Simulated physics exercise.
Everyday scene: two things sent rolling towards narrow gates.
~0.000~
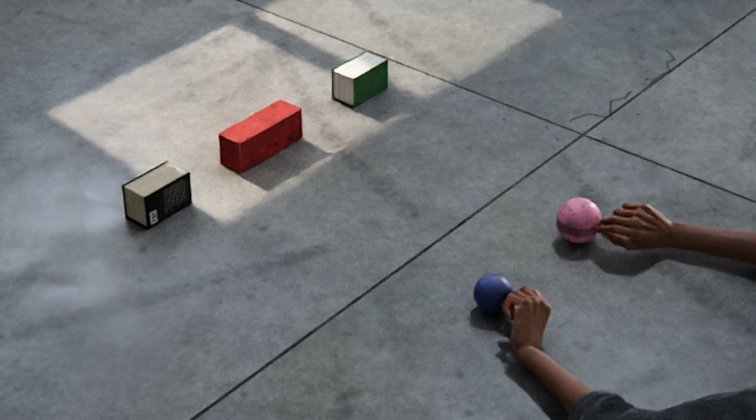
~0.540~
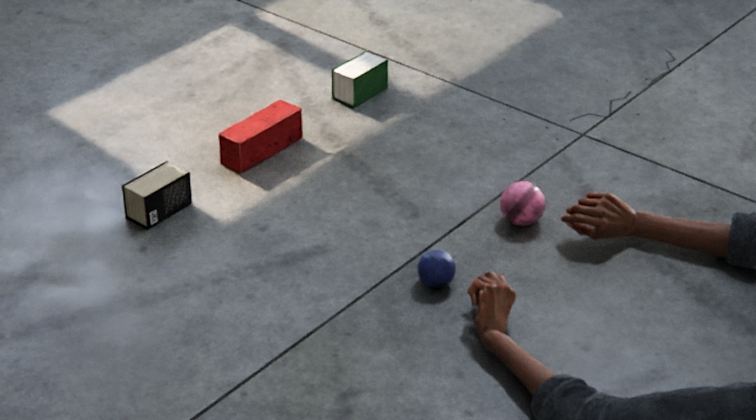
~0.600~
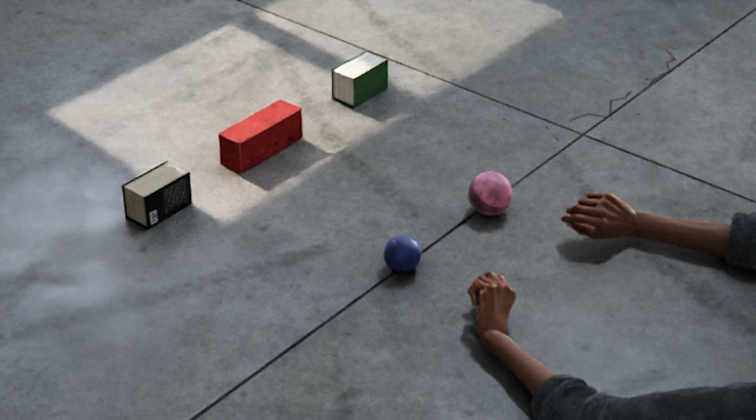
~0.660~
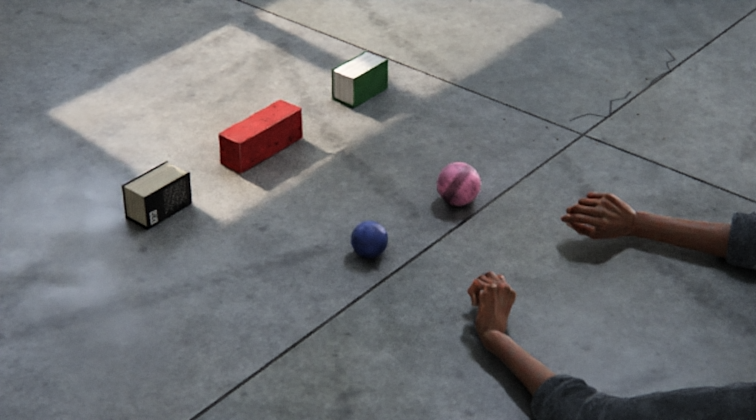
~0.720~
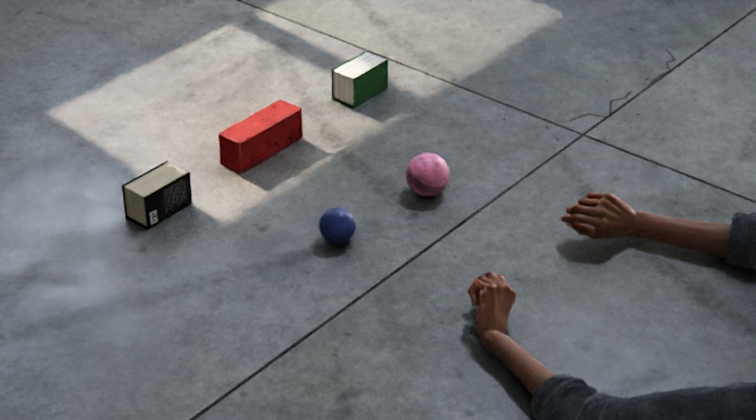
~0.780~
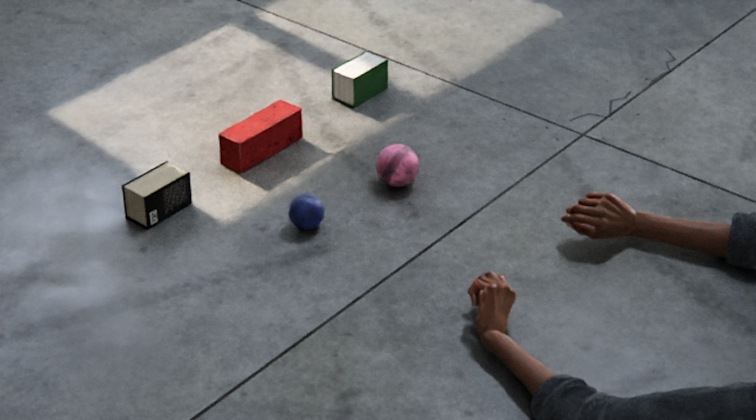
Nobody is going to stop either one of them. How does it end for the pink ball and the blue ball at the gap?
It ends like this: The pink ball is kept back; the blue ball goes through.
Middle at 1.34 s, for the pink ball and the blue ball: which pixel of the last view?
My best guess is around (305, 157) for the first and (57, 103) for the second.
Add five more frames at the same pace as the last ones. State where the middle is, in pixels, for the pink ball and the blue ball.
In the order asked: (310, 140), then (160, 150).
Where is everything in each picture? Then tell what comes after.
The first frame shows pink ball (579, 221) under the hand; blue ball (493, 293) under the hand; red brick (261, 136).
The second frame shows pink ball (522, 204); blue ball (437, 269).
The third frame shows pink ball (490, 194); blue ball (402, 254).
The fourth frame shows pink ball (459, 184); blue ball (369, 240).
The fifth frame shows pink ball (428, 175); blue ball (337, 225).
The sixth frame shows pink ball (397, 165); blue ball (306, 212); green book (360, 79).
After 1.34 s, pink ball coming back near (305, 157); blue ball heading on near (57, 103).
By the end (2.3 s), the pink ball hits a block; the blue ball passes through its gap.
